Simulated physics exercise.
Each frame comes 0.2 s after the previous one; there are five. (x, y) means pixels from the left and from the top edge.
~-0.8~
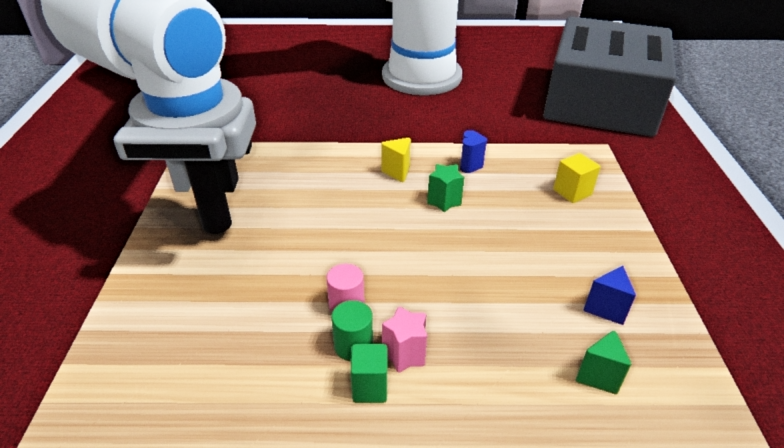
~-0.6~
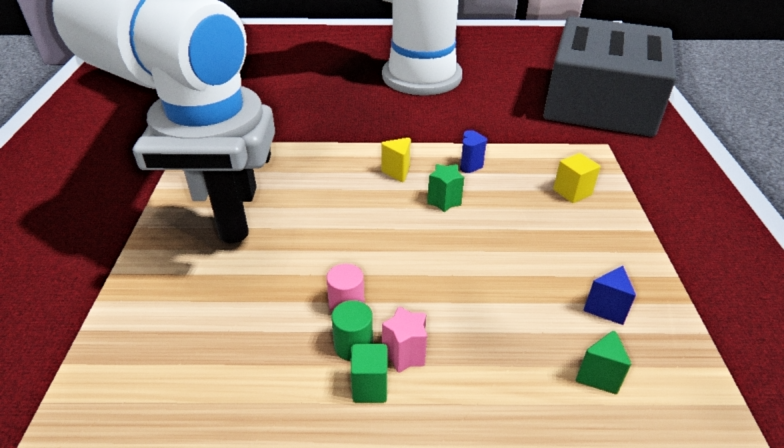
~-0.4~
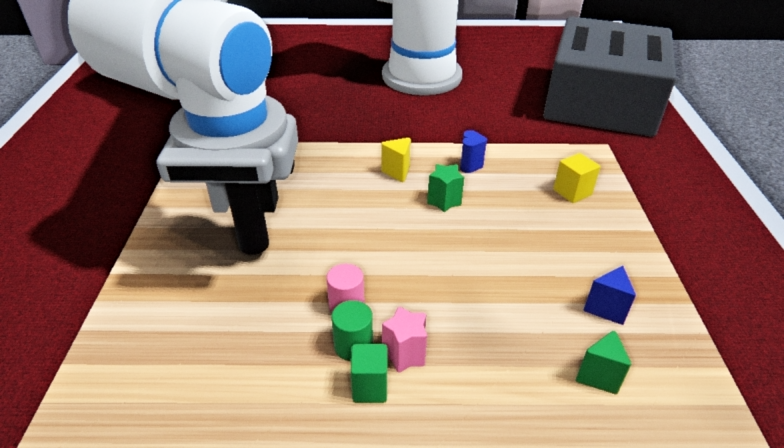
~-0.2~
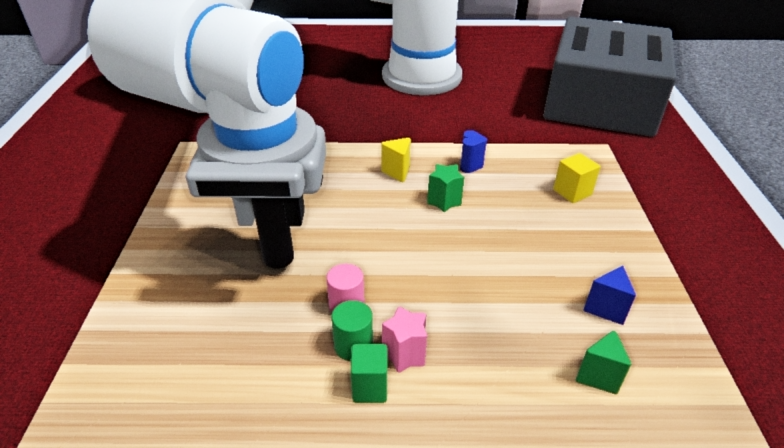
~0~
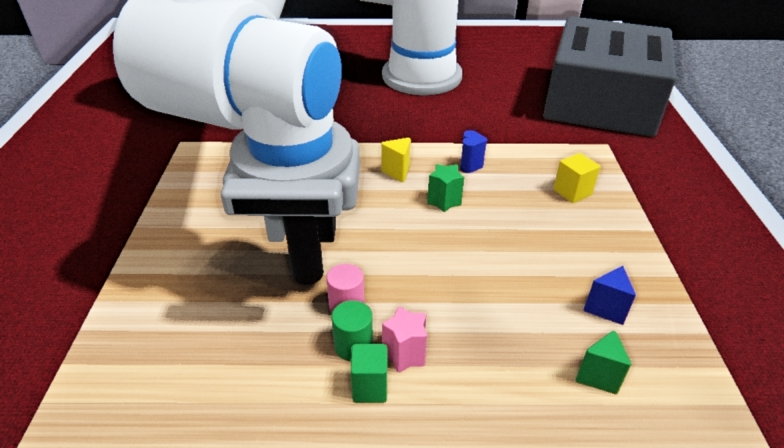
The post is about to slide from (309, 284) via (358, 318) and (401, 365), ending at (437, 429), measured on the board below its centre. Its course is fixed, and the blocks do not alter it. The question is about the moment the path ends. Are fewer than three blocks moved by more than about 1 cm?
I expect not.
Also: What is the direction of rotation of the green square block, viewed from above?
Verdict: Counterclockwise.
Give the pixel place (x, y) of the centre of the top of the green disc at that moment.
Somewhere near (357, 339).
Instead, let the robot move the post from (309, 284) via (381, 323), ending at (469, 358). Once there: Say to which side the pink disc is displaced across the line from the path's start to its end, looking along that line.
Taking start-to-end as forward, the block's sideways shift goes to the left.
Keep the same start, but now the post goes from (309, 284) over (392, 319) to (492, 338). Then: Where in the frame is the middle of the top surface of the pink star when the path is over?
That would be at about pixel (429, 354).
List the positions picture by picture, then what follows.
The first picture shows tip of the post (218, 225), middles of tops, pink disc (345, 275), green disc (352, 315), green square block (369, 358), pink star (407, 323).
The second picture shows post (234, 234), nothing pushed.
The third picture shows post (255, 245), nothing pushed.
The fourth picture shows post (279, 258), nothing pushed.
The fifth picture shows post (308, 274), pink disc (345, 275), green disc (352, 315), green square block (369, 358), pink star (407, 323).
On the path given first. One third of the way, post (358, 308); pink disc (390, 298); pink star (410, 326).
Two thirds of the way, post (401, 356); pink disc (425, 308); green disc (357, 339); green square block (368, 375), turned 40° anticlockwise; pink star (438, 344), turned 55° clockwise.
At the end, post (438, 420); pink disc (425, 308); green disc (357, 339); green square block (368, 375), turned 40° anticlockwise; pink star (462, 361).
